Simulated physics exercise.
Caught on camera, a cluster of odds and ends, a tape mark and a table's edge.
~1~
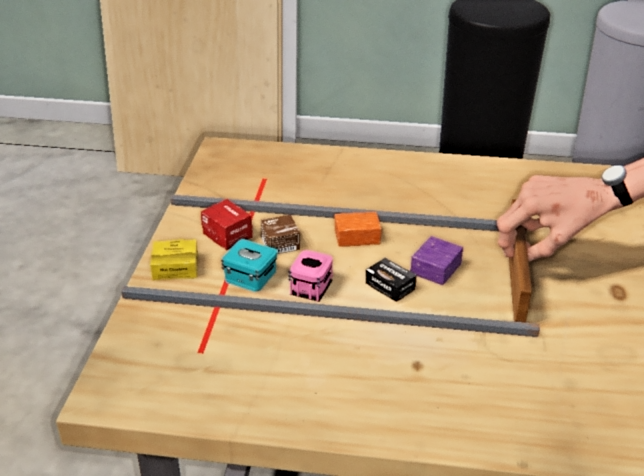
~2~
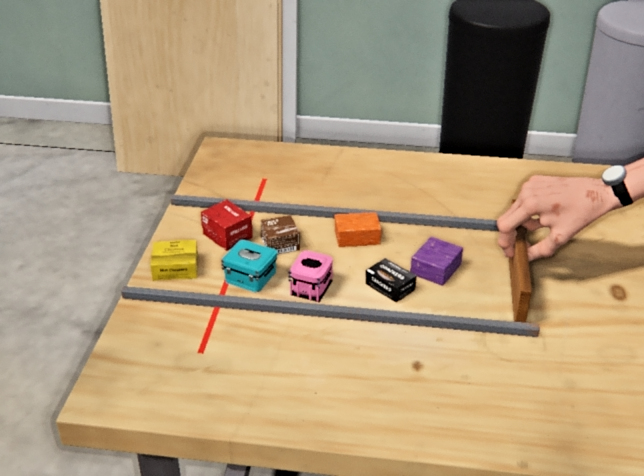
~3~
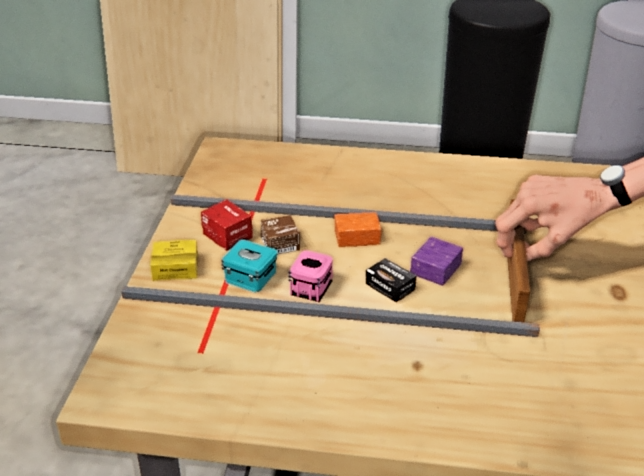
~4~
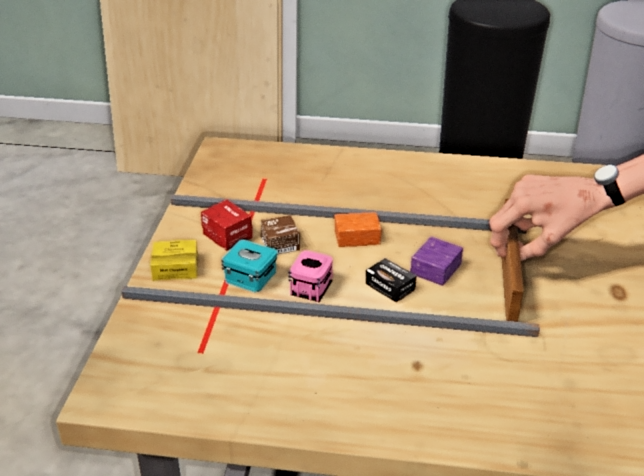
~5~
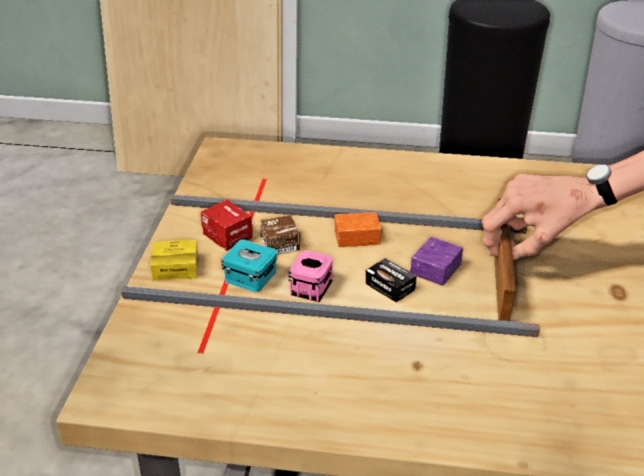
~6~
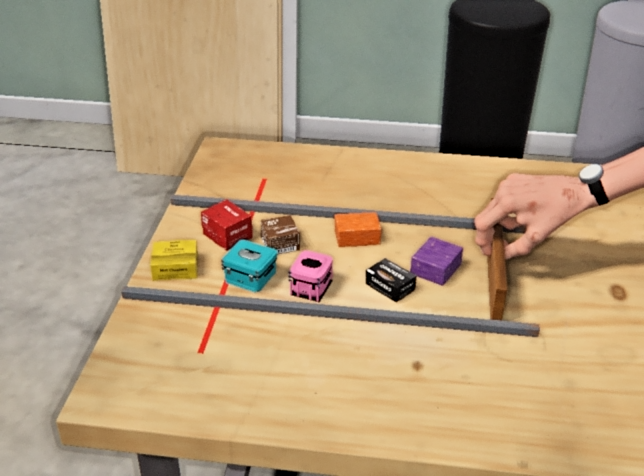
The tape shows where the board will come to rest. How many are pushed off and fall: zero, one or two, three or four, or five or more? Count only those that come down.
In the end the number that fall off is one or two.
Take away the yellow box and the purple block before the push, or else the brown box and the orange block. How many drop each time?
First 0, then 1.
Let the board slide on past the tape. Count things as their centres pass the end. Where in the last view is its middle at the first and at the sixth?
At (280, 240) for the first, at (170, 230) for the sixth.
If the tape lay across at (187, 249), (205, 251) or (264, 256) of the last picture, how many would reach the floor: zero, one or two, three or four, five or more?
For each place: At least five; either three or four; just one or two.
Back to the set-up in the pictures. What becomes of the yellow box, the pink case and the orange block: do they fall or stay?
The yellow box comes down; the pink case is kept; the orange block holds on.
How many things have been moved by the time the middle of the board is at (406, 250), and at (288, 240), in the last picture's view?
By then 2, and 8.
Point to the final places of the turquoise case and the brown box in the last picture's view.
The turquoise case at (135, 258), the brown box at (187, 227).
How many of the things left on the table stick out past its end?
The number is 2.
Soon after, none off yet; yellow box at rest near (175, 260); red box at rest near (227, 225); turquoise case at rest near (250, 266).
In the end, the number that fall off is one or two; gone, yellow box.
